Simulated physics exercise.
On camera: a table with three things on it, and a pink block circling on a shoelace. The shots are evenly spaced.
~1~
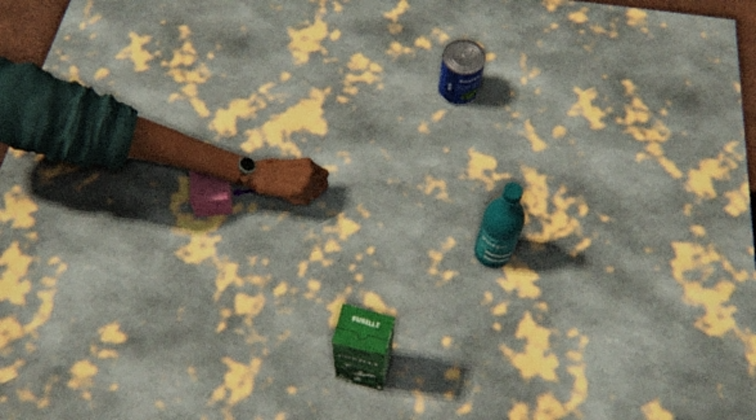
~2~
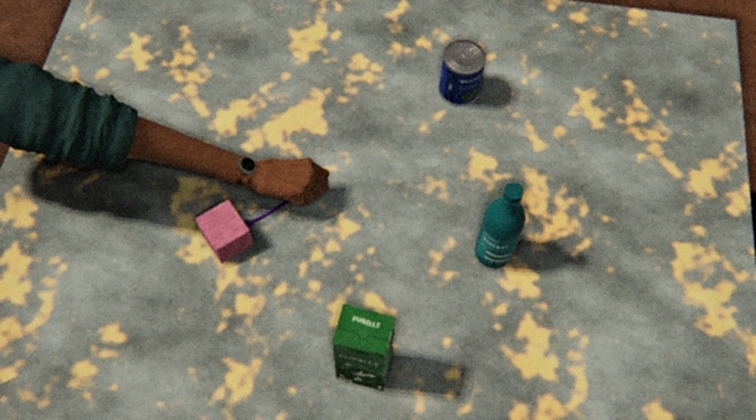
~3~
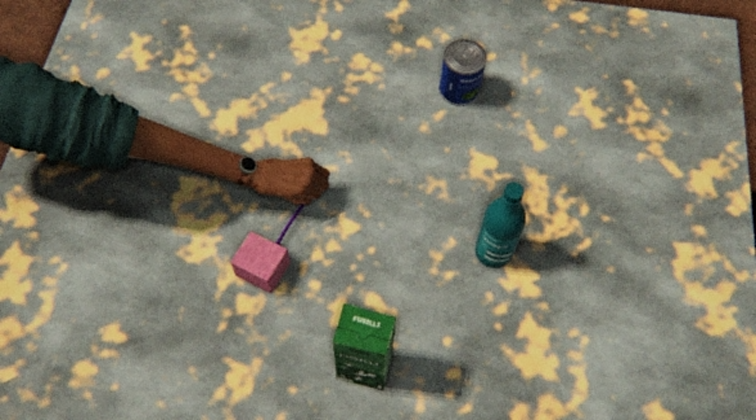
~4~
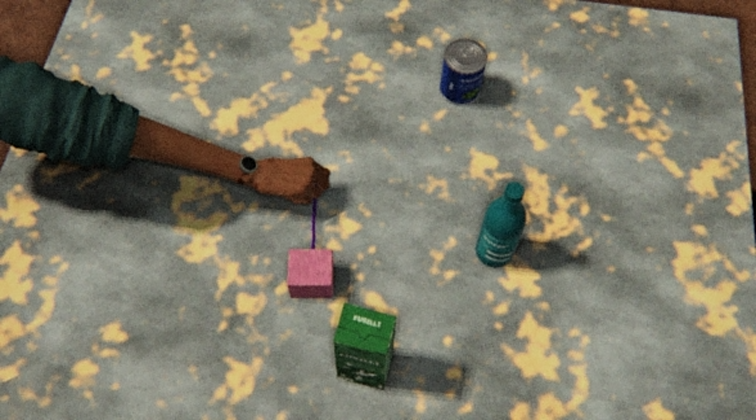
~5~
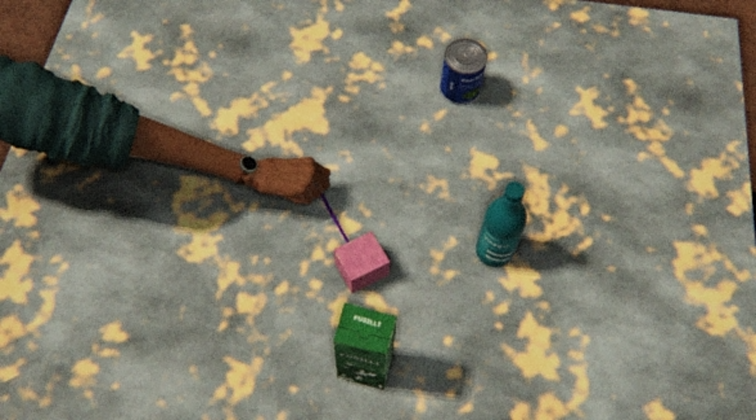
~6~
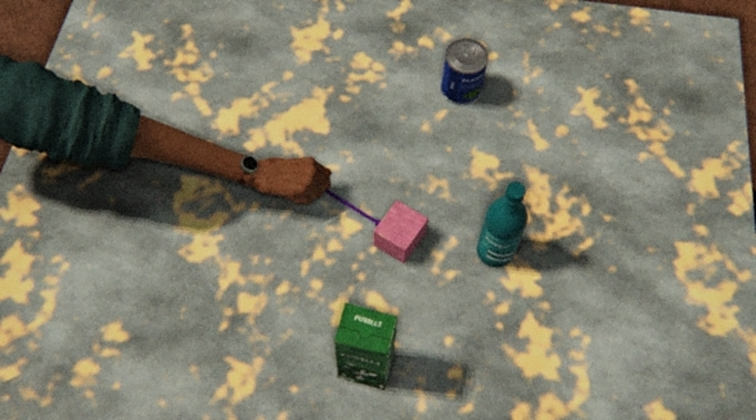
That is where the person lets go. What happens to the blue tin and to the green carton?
The blue tin takes the knock and the green carton stays untouched.
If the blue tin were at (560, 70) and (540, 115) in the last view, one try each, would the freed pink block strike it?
First, it escapes; second, it is missed.
Then, 0.08 s past the final frame, block near (438, 156).
Then, 0.20 s past the final frame, block near (472, 108); blue tin pushed aside.
When it is over, block near (484, 106); blue tin pushed aside. The blue tin is struck and the green carton remains clear.
